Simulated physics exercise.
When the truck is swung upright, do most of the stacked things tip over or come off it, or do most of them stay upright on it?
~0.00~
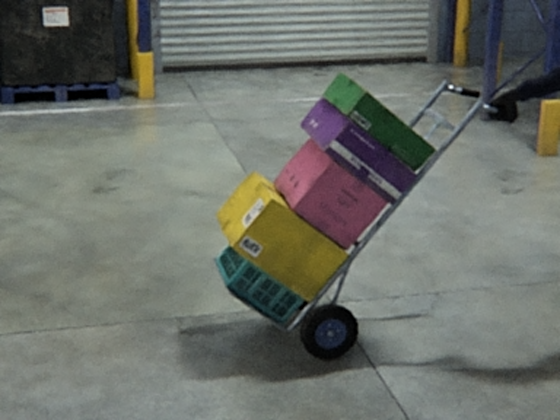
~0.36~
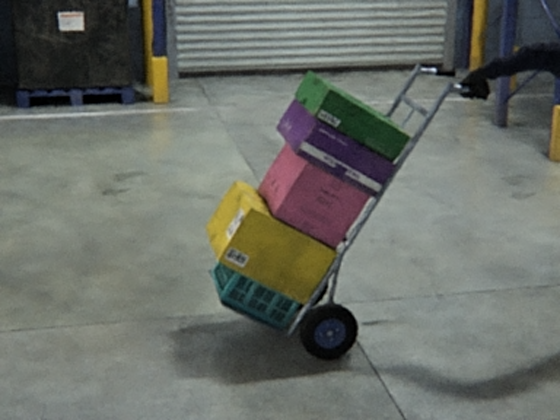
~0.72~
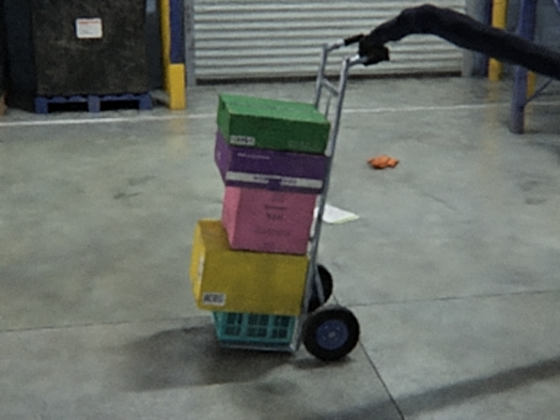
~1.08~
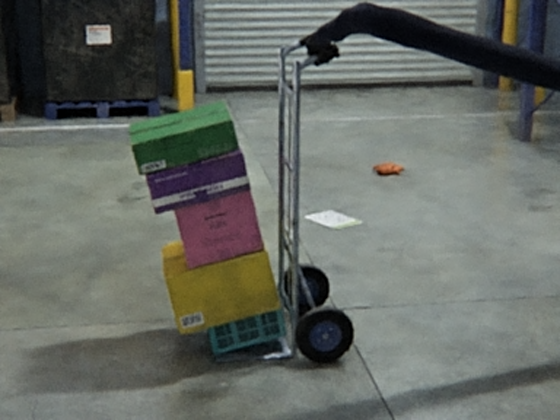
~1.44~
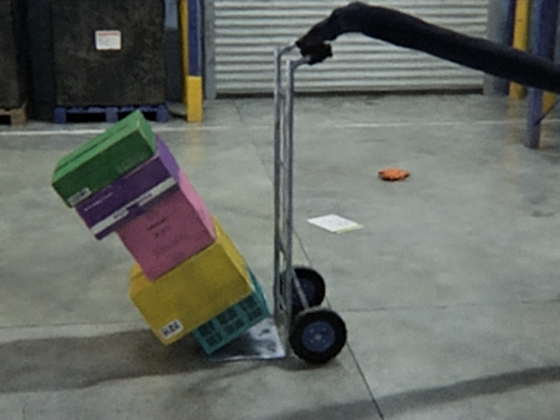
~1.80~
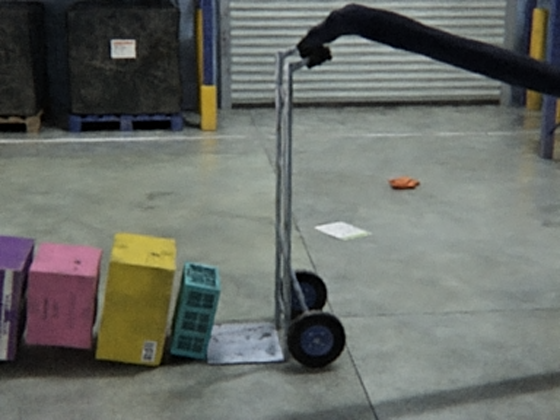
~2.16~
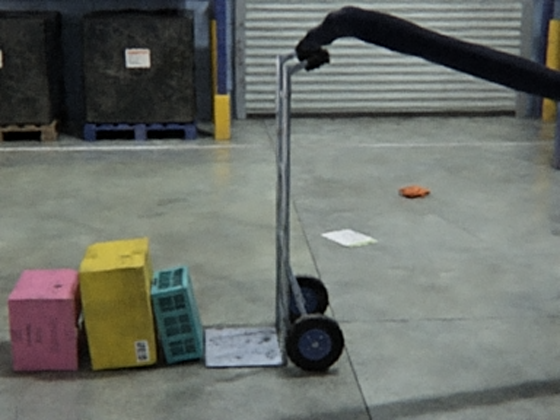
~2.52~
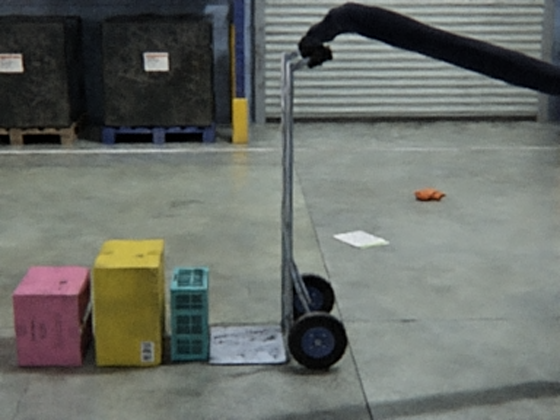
Most of them tip over or come off. The stack topples to the left, and at least three of the things fail to stay upright on the truck.
